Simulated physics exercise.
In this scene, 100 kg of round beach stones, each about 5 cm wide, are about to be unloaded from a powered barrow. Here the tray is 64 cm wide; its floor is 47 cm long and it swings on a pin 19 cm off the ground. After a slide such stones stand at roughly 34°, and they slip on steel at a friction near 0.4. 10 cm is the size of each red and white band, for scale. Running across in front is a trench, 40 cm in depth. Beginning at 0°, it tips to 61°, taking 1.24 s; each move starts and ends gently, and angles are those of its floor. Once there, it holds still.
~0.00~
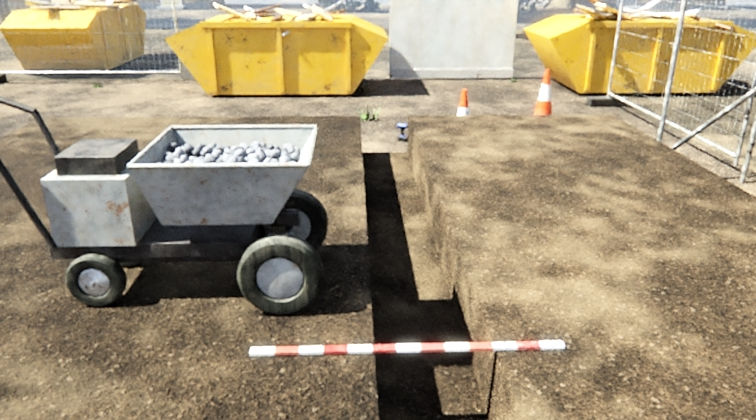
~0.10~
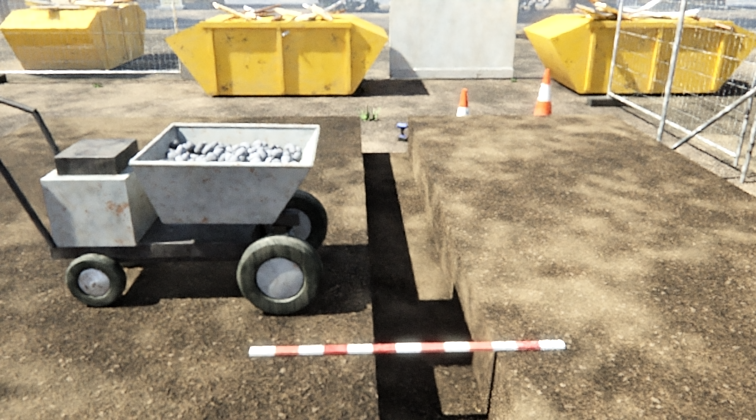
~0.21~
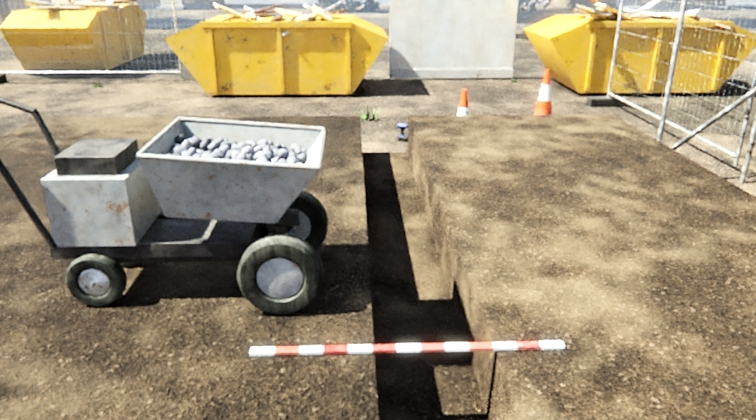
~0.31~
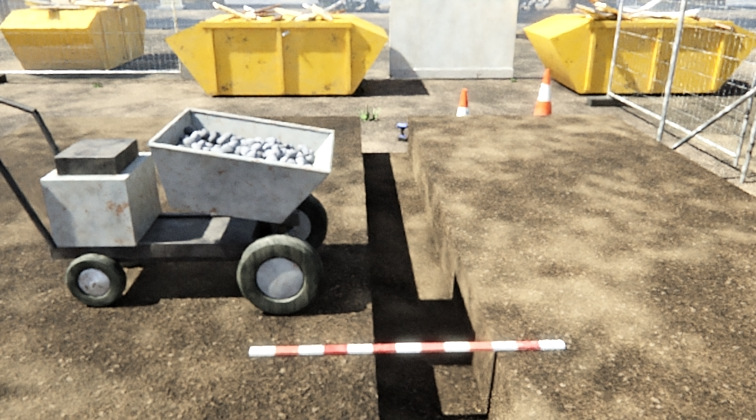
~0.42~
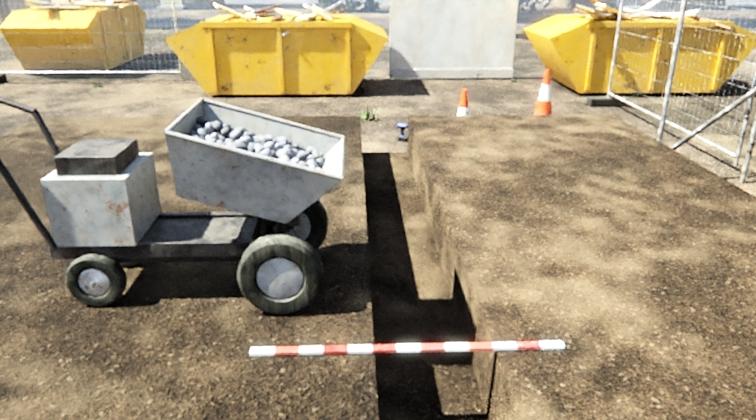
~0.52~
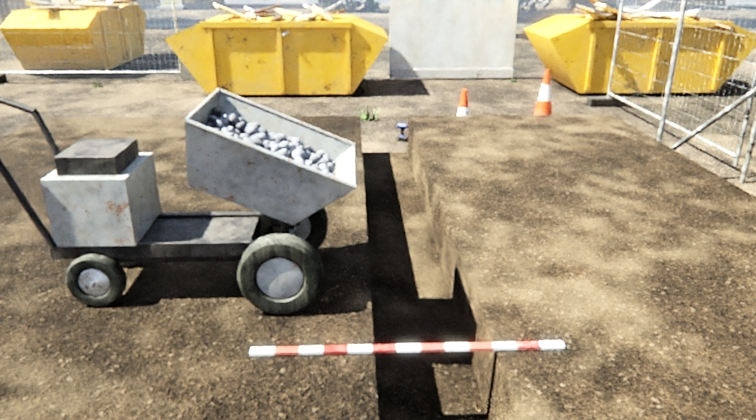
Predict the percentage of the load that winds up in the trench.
My prediction is about 68 per cent.
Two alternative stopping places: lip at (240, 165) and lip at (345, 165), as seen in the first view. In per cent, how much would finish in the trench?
Around 55 and then 55 percent.
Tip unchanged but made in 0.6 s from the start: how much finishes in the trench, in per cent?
About 60 percent, I'd say.
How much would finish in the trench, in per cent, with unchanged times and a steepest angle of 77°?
Then close to 100 per cent.
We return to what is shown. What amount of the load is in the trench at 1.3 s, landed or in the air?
20 per cent or so by then.
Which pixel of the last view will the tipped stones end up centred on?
At about pixel (431, 338) in the last view.
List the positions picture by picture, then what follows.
In the first frame, lip at (308, 165), floor tilted 0°, highest stones at (221, 151).
In the second frame, the tray is at 1°, its lip at (311, 166); the top of the load is at (204, 150); the stones move at 0.2 m/s on average.
In the third frame, lip at (319, 168), floor tilted 5°, highest stones at (201, 145); the stones move at 0.3 m/s on average.
In the fourth frame, lip at (329, 172), floor tilted 10°, highest stones at (201, 138); the stones move at 0.5 m/s on average.
In the fifth frame, the tray is at 16°, its lip at (342, 179); the top of the load is at (210, 129); the stones move at 0.5 m/s on average.
In the sixth frame, the tray is at 23°, its lip at (356, 187); the top of the load is at (220, 121); the stones move at 0.6 m/s on average.
After 0.9 s the floor is at 51°; 100 % in the tray; the foremost stones are at (382, 210).
After 1.3 s the floor is at 61°; 82 % in the tray, 18 % in the trench; the foremost stones are at (454, 295).
After 1.7 s the floor is at 61°; 55 % in the tray, 45 % in the trench; the foremost stones are at (480, 320).
After 3.6 s the floor is at 61°; 32 % in the tray, 68 % in the trench; the foremost stones are at (487, 312).
